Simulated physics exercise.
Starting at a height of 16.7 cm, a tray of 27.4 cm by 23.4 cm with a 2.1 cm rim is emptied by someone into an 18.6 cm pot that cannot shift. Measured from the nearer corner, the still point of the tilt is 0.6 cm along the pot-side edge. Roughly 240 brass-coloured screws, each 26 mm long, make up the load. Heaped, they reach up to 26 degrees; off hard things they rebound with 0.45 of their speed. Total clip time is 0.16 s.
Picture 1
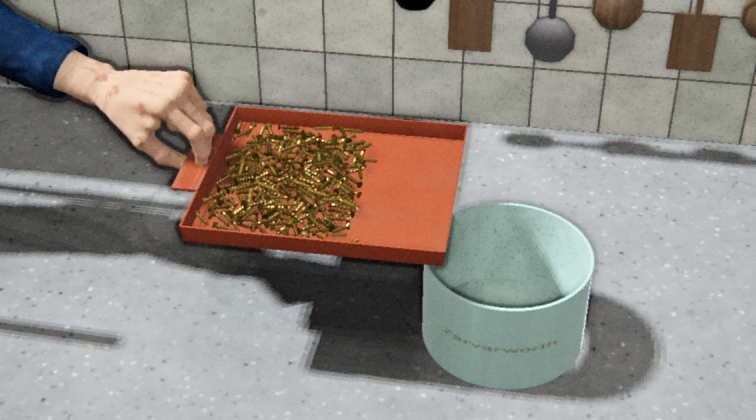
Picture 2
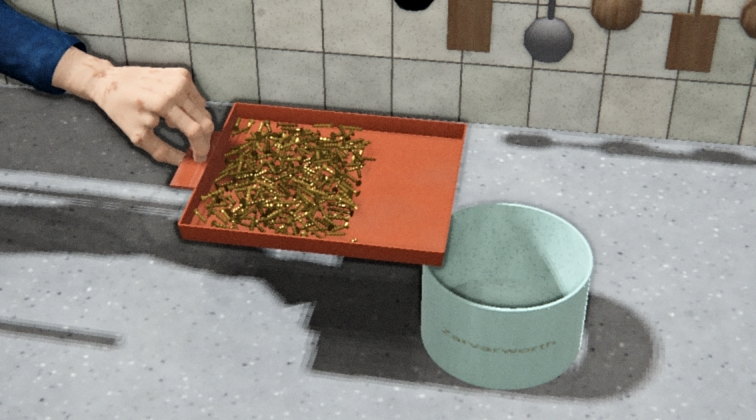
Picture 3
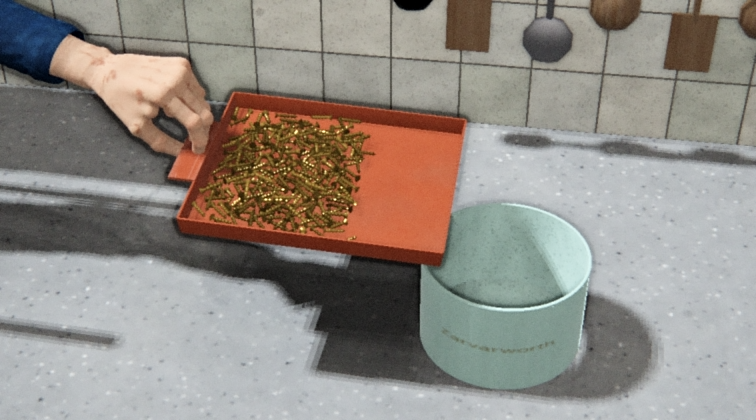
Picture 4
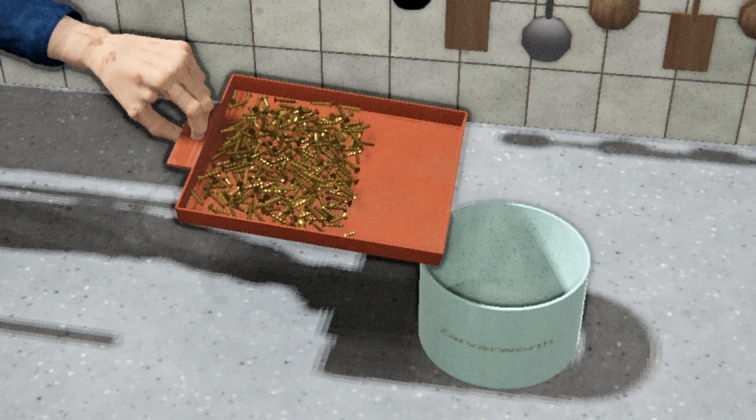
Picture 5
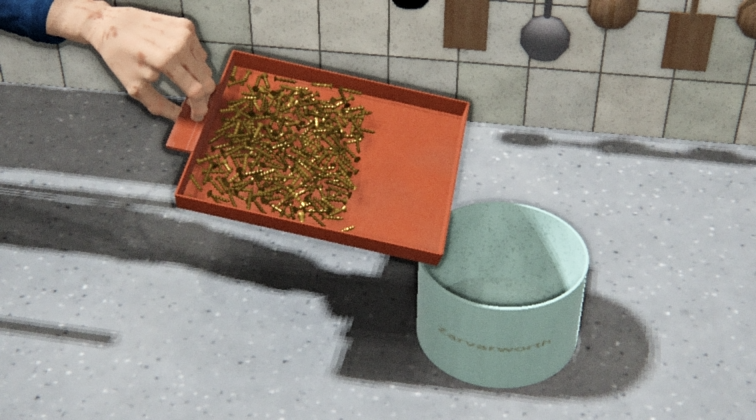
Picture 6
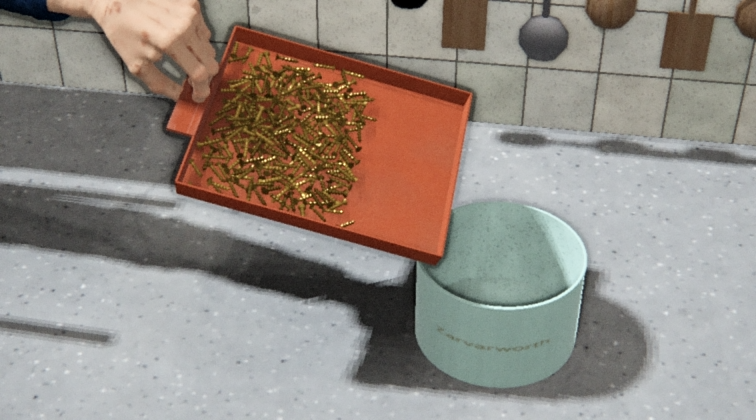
In this clip, a hand at the left grips a red tray of brass-coloured screws beside a pale green pot on a speckled counter, then raises the handle side, gradually tilting the tray toward the pot while the screws stay bunched together.
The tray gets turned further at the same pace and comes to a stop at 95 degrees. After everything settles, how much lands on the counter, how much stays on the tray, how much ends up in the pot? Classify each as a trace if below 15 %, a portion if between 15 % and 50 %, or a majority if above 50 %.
Counter: A majority. Tray: A trace. Pot: A trace.
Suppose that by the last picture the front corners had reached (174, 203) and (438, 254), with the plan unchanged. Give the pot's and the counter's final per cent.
That works out as pot 0 and counter 100.
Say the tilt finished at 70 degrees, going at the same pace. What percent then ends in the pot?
Then about 5 per cent.
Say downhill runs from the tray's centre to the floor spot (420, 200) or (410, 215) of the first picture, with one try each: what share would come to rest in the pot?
Estimate: Some 85 % and some 45 % respectively.
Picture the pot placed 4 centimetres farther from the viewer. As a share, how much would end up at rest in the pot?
Then close to 0 per cent.
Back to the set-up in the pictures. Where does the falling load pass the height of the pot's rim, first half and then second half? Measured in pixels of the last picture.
First half close to (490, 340), second half close to (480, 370).
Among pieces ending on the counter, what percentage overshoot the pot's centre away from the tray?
I'd put it close to 80 per cent.
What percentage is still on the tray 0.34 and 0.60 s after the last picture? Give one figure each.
Earlier moment 100, later moment 0.
Then, 0.20 s after the last picture, tilt 58 degrees; the tray holds 100 %, the pot 0 %.
Then, 0.34 s after the last picture, tilt 85 degrees; the tray holds 100 %, the pot 0 %.
Then, 0.60 s after the last picture, tilt 95 degrees; the tray holds 0 %, the pot 0 %.
In the end, counter 100 %, tray 0 %, pot 0 %.
